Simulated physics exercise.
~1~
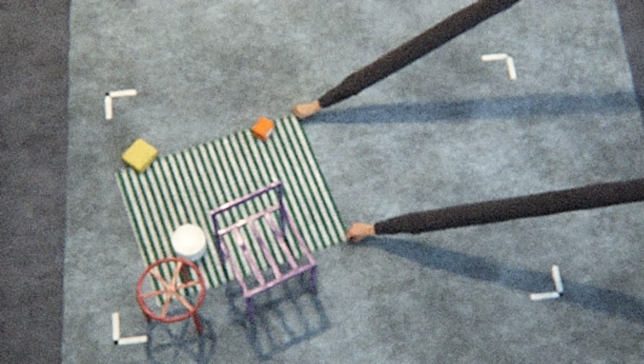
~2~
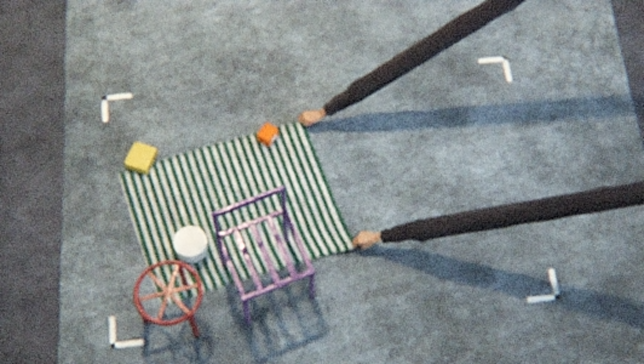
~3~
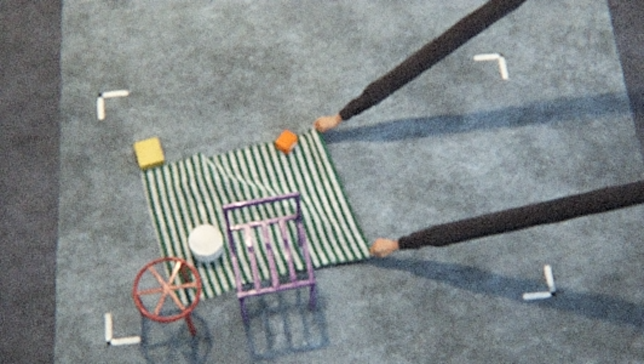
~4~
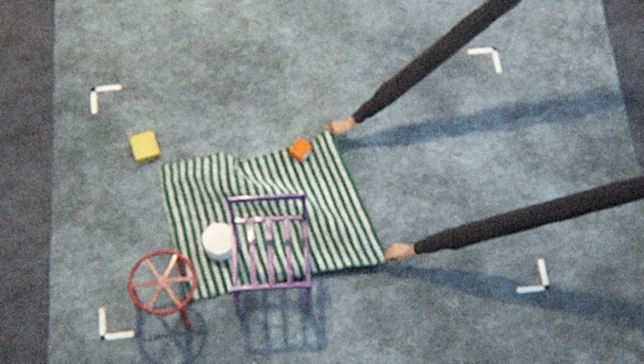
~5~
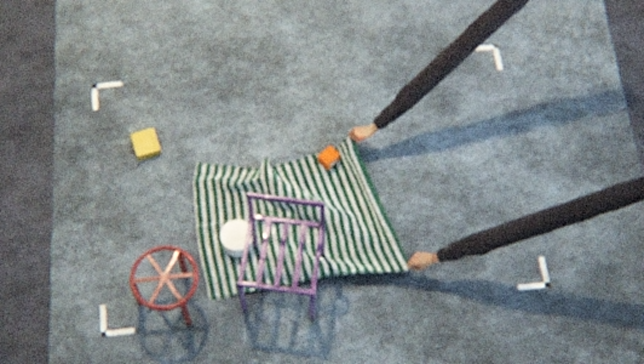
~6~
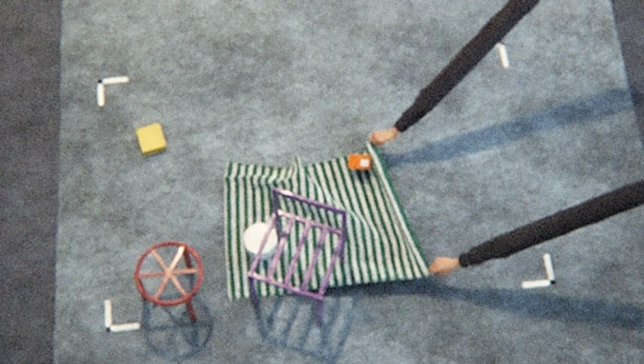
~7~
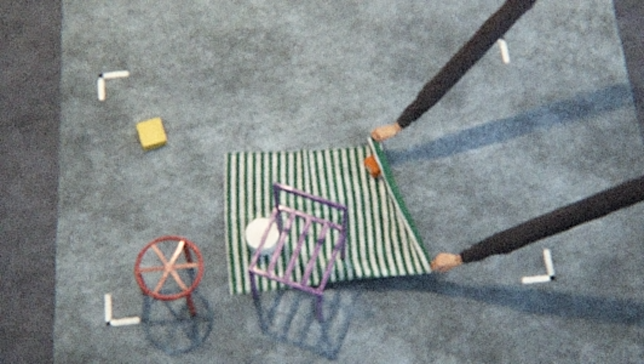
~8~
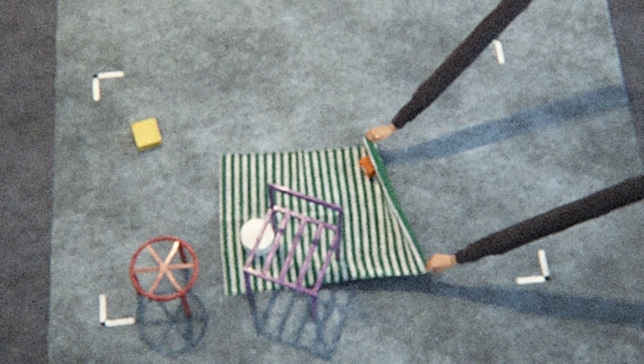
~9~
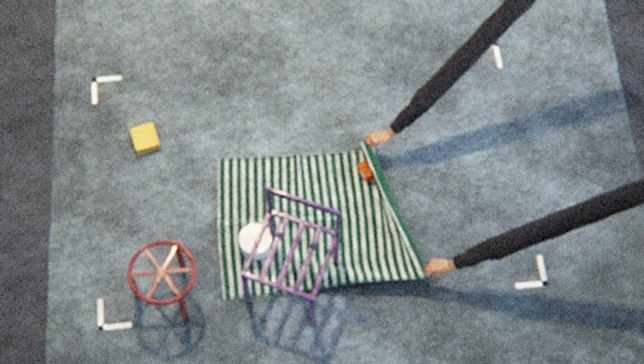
The video shows two hands pulling a striped mat to the right across a floor, carrying an orange carton, white bucket and purple chair along while a yellow crate and red stool stay behind; the carton tips onto its side, and everything comes to rest.
